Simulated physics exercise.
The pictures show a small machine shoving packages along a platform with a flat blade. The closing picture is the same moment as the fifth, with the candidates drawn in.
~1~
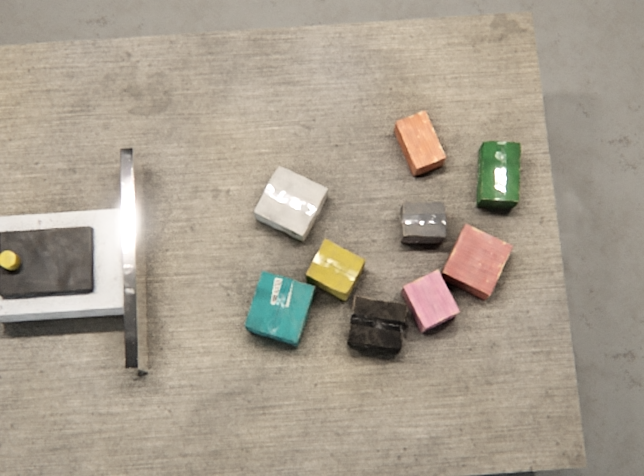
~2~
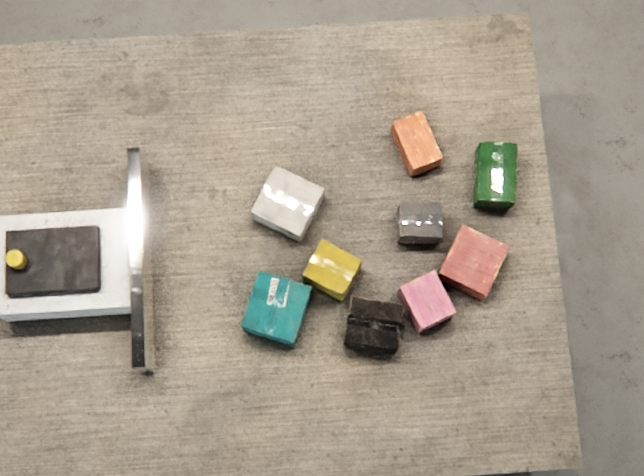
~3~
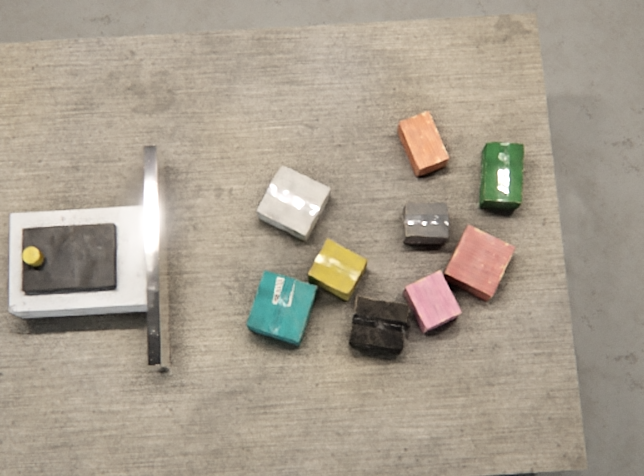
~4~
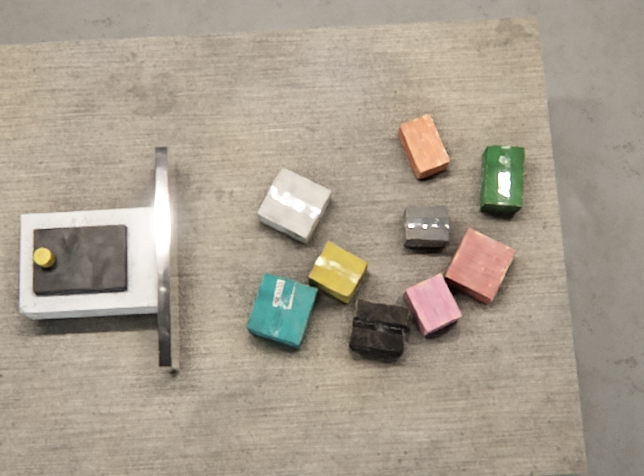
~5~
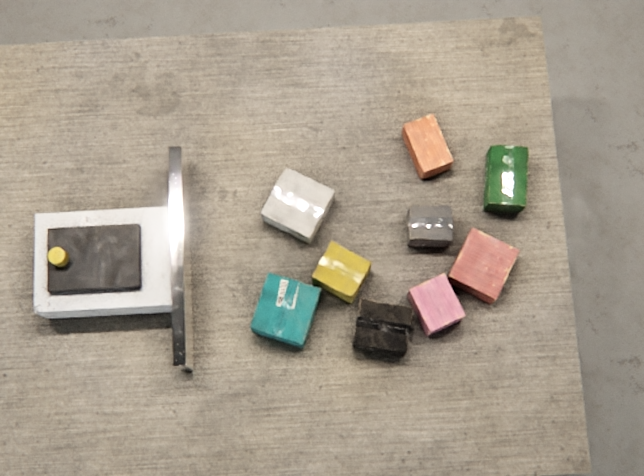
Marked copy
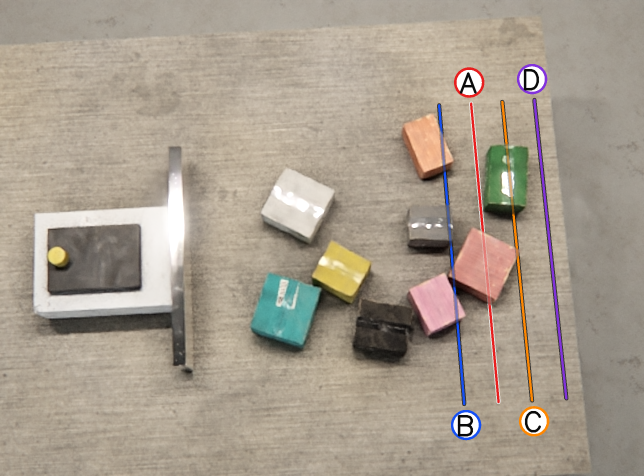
A small white machine with a dark top and a yellow knob creeps rightward across a grey platform, its upright flat blade leading. It edges a short way closer to a loose cluster of coloured boxes, which stay in the same arrangement, with a gap still separating them from the blade.
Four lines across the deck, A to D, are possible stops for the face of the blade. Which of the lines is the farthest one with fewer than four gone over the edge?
As far as mark A.
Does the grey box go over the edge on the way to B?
No.
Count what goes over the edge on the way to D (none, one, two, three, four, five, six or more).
Six or more.
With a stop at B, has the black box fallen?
No.
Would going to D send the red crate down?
Yes.
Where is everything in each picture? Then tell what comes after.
The first frame shows green box (498, 175); pink crate (430, 302); black box (377, 325).
The second frame shows robot (60, 259); grey box (419, 223).
The third frame shows robot (76, 257); orange crate (423, 145).
The fourth frame shows robot (88, 258); red crate (479, 267).
The fifth frame shows robot (101, 257); green box (505, 179); pink crate (436, 305); black box (382, 328).
On the marked copy, A at (484, 248); B at (451, 250); C at (517, 246); D at (550, 244).
Following A. Soon after the start, robot (214, 251); turquoise parcel (327, 304); white box (329, 197).
Later, robot (325, 245); red crate (512, 260); pink crate (494, 301).
In the end, robot (411, 240); red crate over the edge; pink crate over the edge; two fallen.
As for the rest, B is within the limit but short; C drops four; D drops seven.
